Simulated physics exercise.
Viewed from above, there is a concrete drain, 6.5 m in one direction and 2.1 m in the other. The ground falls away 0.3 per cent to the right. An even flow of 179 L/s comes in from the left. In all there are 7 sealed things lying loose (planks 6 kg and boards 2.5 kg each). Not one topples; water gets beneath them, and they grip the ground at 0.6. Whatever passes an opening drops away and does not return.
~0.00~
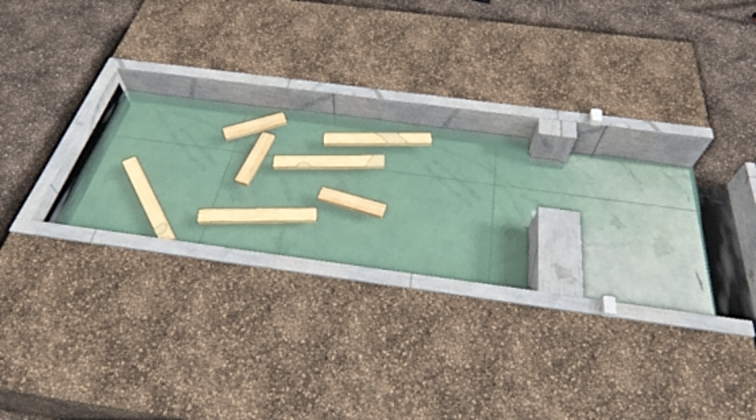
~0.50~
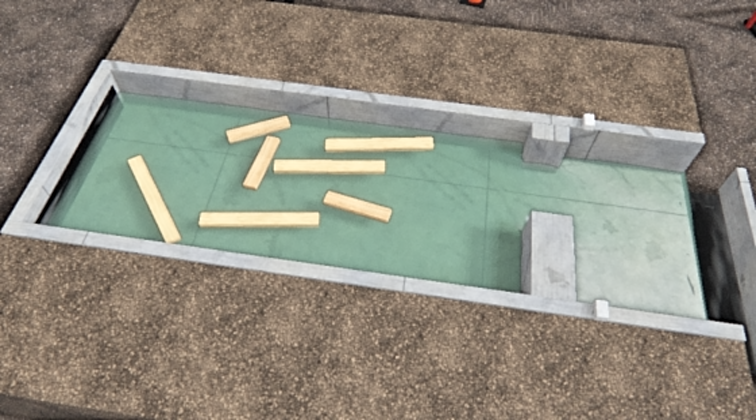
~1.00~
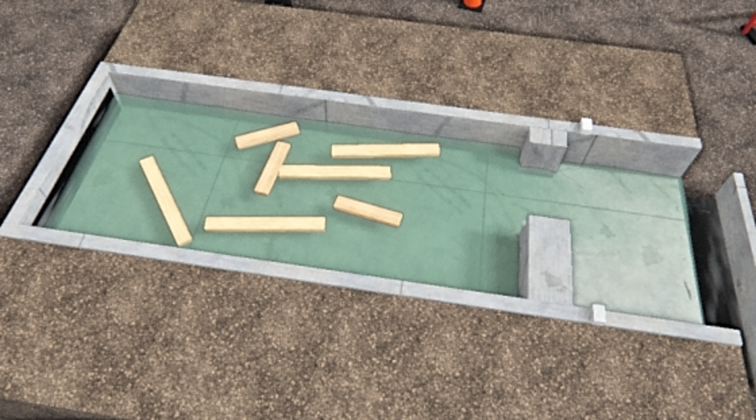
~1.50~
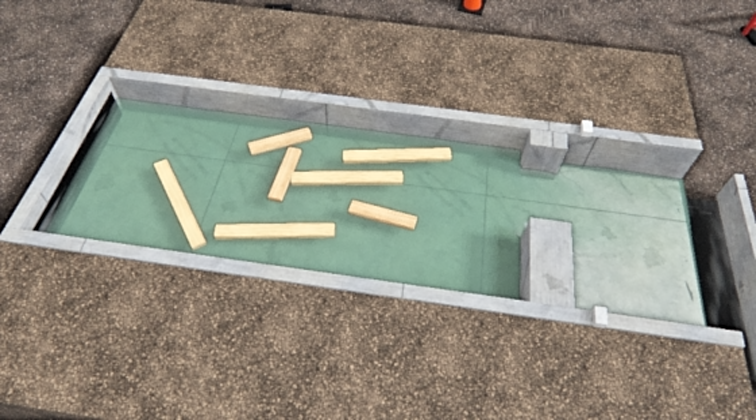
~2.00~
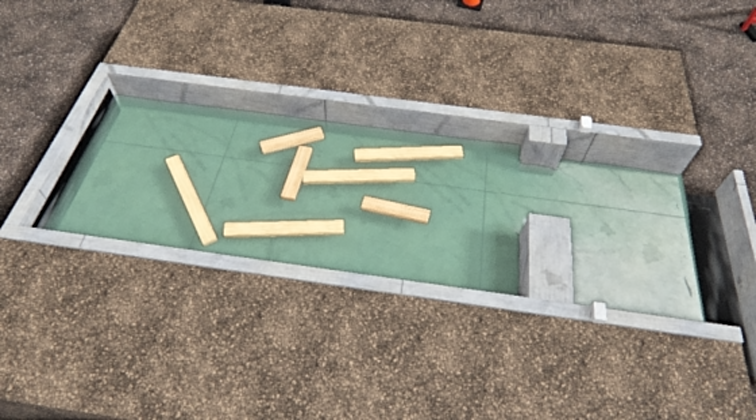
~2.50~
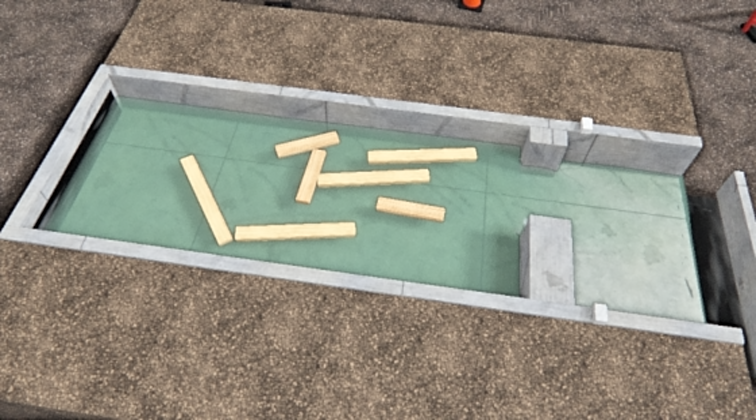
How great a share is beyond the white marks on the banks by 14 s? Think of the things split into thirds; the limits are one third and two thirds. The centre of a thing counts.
My guess is the top band.
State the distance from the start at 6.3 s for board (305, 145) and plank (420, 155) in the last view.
In order: 200 cm, then washed out.
After 3.5 s 0 of 7 are over the mark; 7 afloat.
After 6.3 s 2 of 7 are over the mark; 5 afloat.
After 10.0 s 6 of 7 are over the mark; 1 afloat.
After 14.0 s 7 of 7 are over the mark; 0 afloat.
